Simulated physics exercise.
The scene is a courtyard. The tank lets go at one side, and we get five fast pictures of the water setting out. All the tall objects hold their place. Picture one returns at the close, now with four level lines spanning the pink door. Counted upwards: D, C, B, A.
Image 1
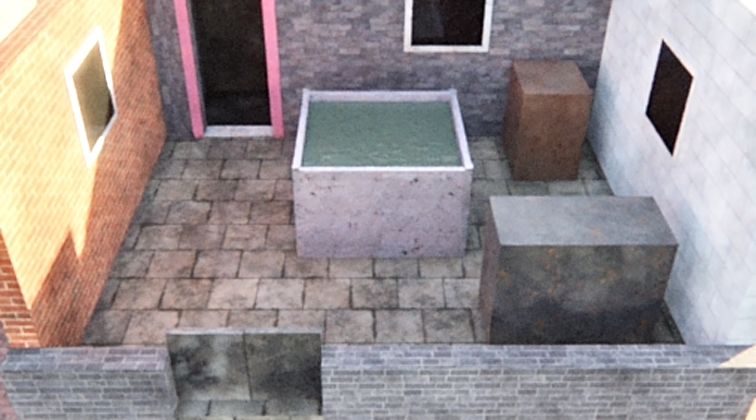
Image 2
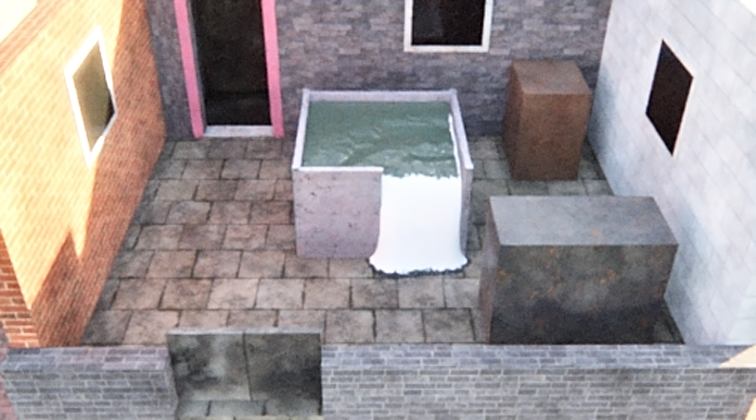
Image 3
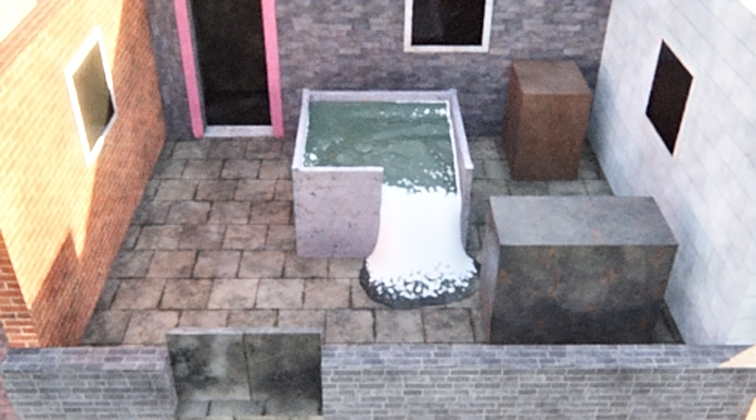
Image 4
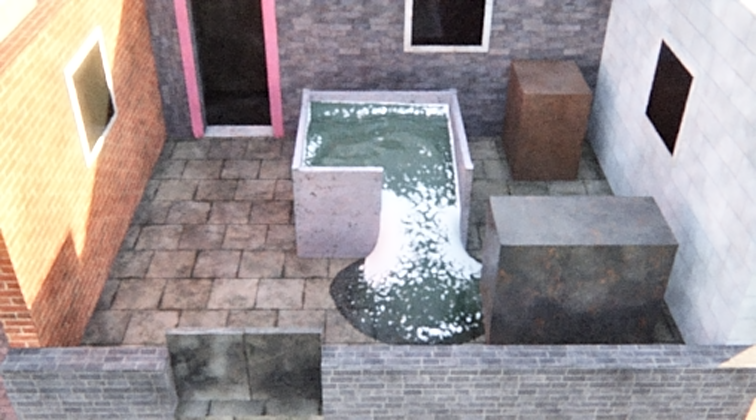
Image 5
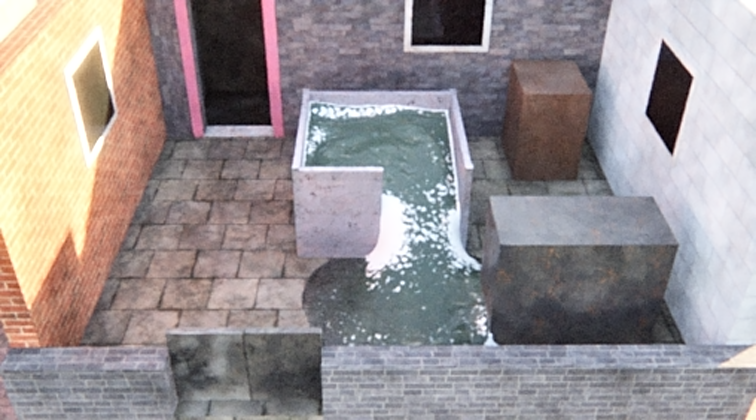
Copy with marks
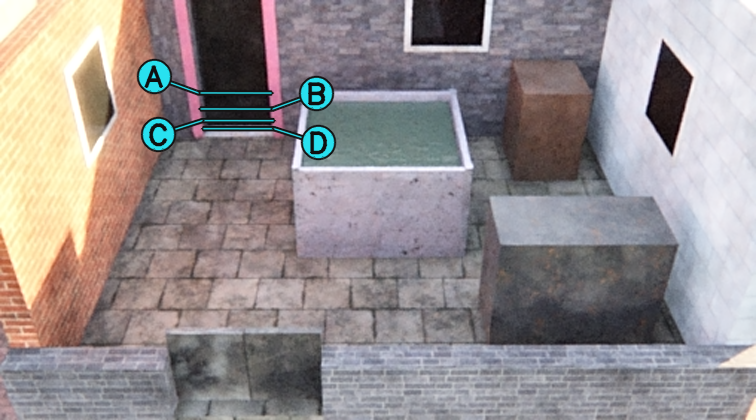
Water pours through an opening in the tank's front and spreads across the courtyard paving.
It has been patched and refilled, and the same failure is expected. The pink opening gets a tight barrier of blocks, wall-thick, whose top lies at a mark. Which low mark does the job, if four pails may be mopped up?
C.
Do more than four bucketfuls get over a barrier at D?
Yes, it does.
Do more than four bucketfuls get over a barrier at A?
No, that is safe.
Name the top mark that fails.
The answer is D.
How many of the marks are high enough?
Three.
On the marked copy, A at (234, 92); B at (236, 108); C at (237, 120); D at (238, 128); from the bottom up D, C, B, A.
For mark A, nothing gets over.
For mark B, nothing gets over.
For mark C, nothing gets over.
For mark D, about 10 bucketfuls get in.
